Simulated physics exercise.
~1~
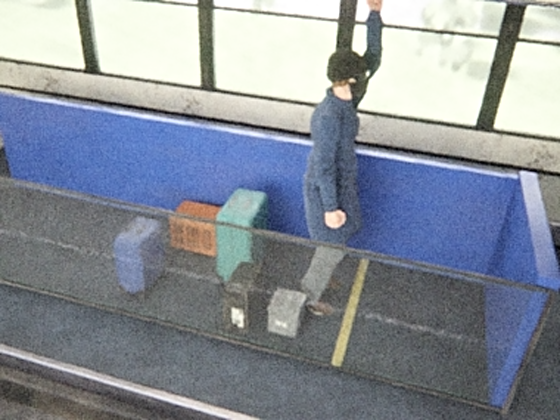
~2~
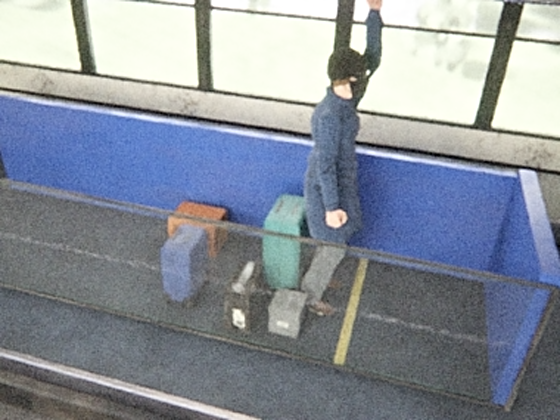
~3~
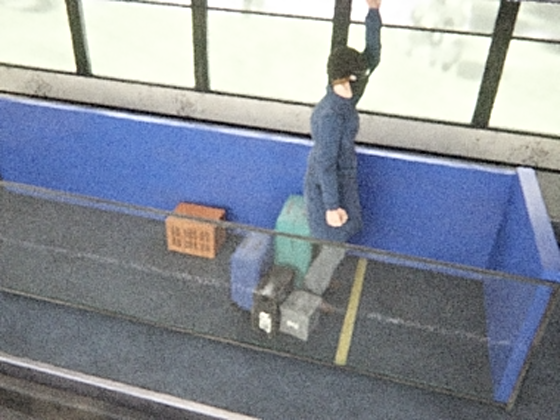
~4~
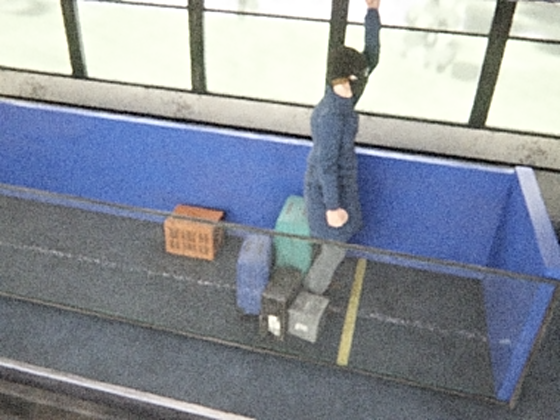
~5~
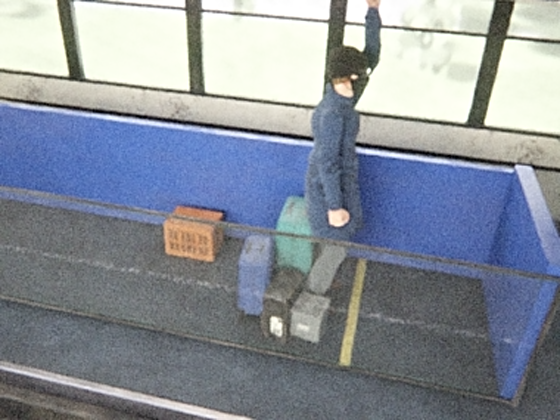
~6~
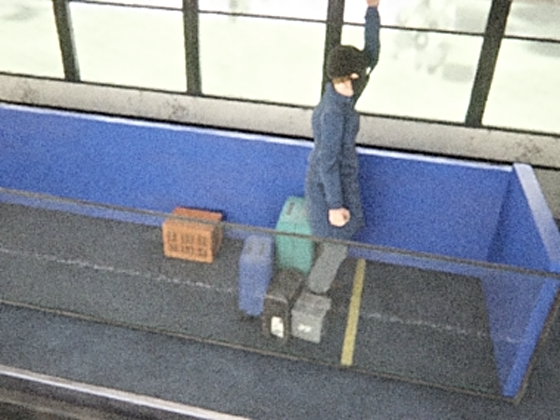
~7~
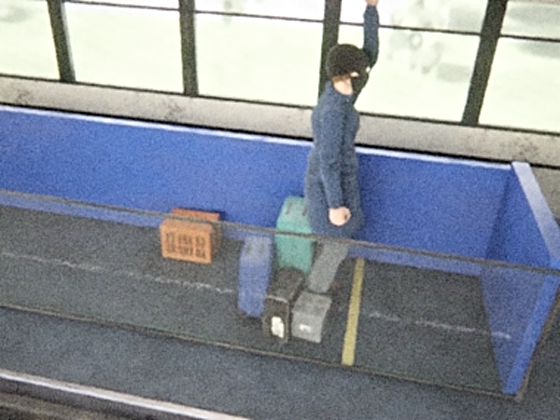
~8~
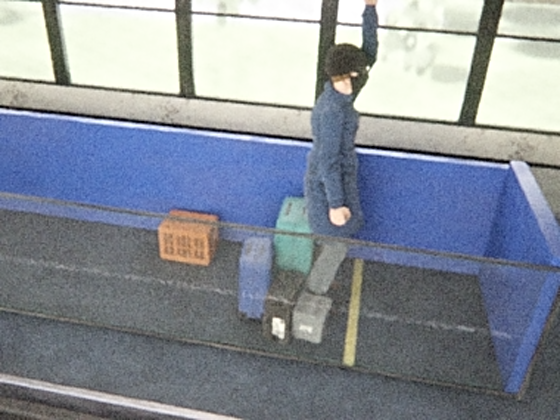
Blue and teal suitcases rolling right towards a standing masked figure, a black case and grey box shifting, all stopping short of the yellow line.
